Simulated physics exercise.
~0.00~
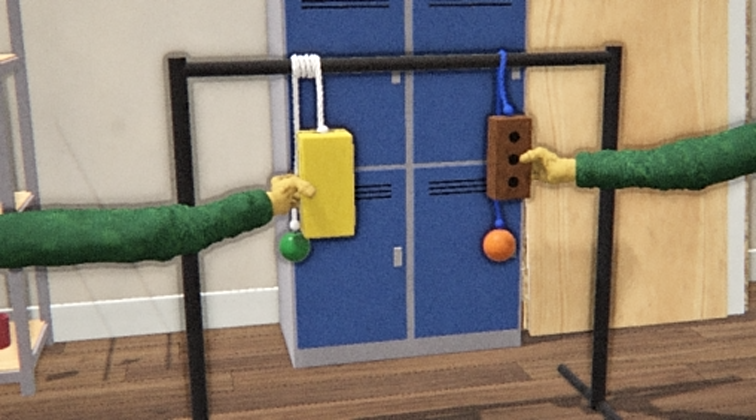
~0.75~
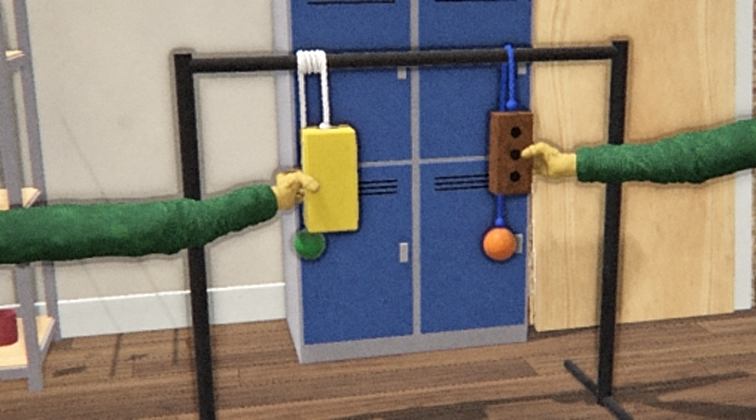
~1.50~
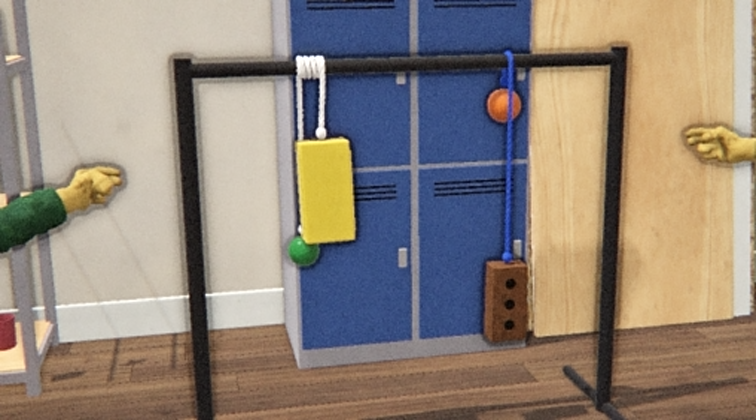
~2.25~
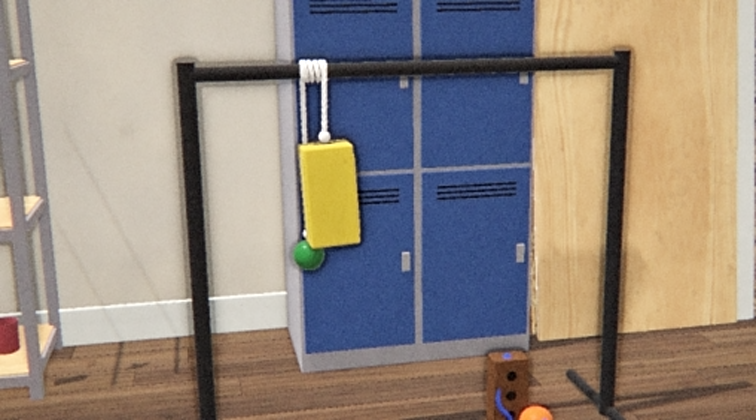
In the video, two hands steady a yellow case and a brown brick hanging by ropes from a black bar, then let go and withdraw. The brick drops, pulling its blue rope and orange ball over the bar to the floor, while the yellow case stays hanging.
